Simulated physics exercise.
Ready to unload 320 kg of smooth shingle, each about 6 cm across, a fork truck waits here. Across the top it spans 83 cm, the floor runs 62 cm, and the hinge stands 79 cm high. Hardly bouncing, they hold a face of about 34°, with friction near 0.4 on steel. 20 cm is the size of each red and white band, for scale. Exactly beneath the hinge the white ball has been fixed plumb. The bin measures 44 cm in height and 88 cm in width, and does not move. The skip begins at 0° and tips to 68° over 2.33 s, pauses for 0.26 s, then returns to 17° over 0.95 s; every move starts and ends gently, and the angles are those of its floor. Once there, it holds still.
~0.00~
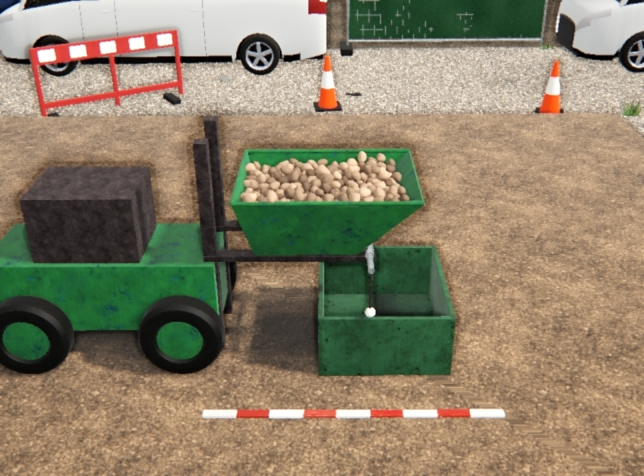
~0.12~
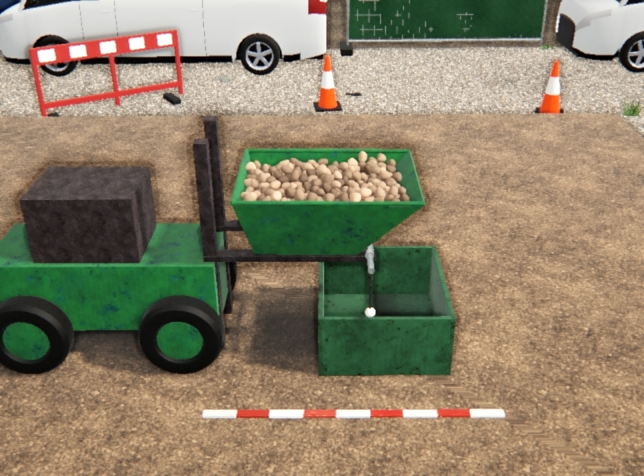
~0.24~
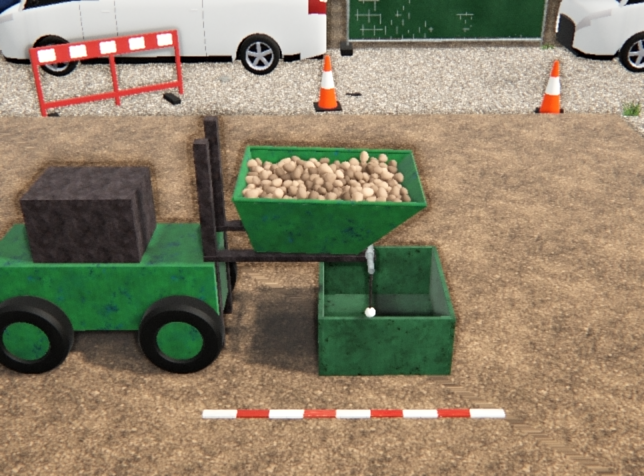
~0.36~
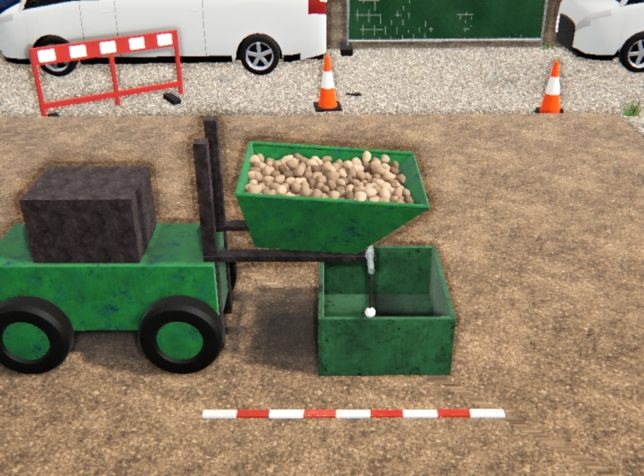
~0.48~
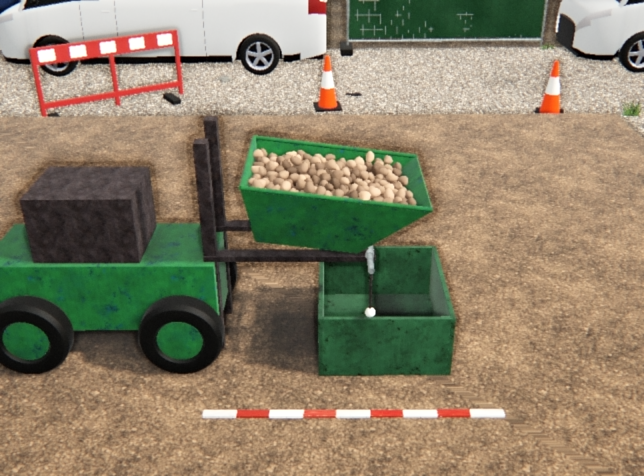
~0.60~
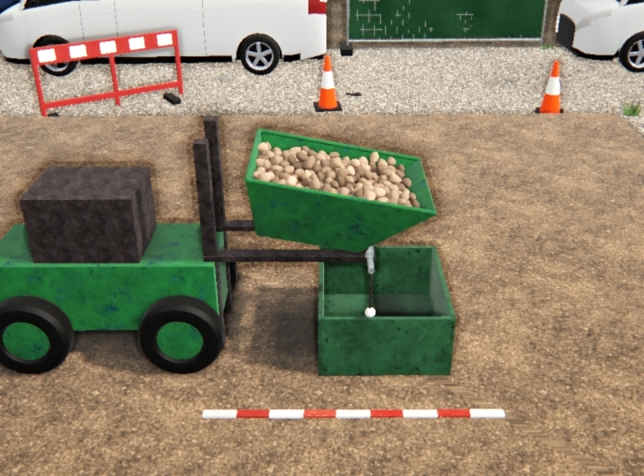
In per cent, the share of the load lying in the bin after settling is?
Near 0 per cent of it.
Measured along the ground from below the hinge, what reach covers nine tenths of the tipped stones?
Roughly 160 centimetres ahead of it along the ground.
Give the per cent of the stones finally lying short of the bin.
Close to 0 percent of the load.
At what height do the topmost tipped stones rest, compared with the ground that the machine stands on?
Result: Near 26 cm above the ground.
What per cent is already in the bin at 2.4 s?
By then, around 0 percent.
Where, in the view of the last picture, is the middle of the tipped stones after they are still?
At about pixel (520, 328) in the last view.
After 1.8 s the floor is at 57°; 96 % in the skip, 4 % beside or beyond the bin; the foremost stones are at (473, 258).
After 2.4 s the floor is at 68°; 29 % in the skip, 71 % beside or beyond the bin; the foremost stones are at (614, 333).
After 4.0 s the floor is at 17°; 0 % in the skip, 100 % beside or beyond the bin; the foremost stones are past the picture's edge.
After 6.3 s the floor is at 17°; 0 % in the skip, 100 % beside or beyond the bin; the foremost stones are past the picture's edge.
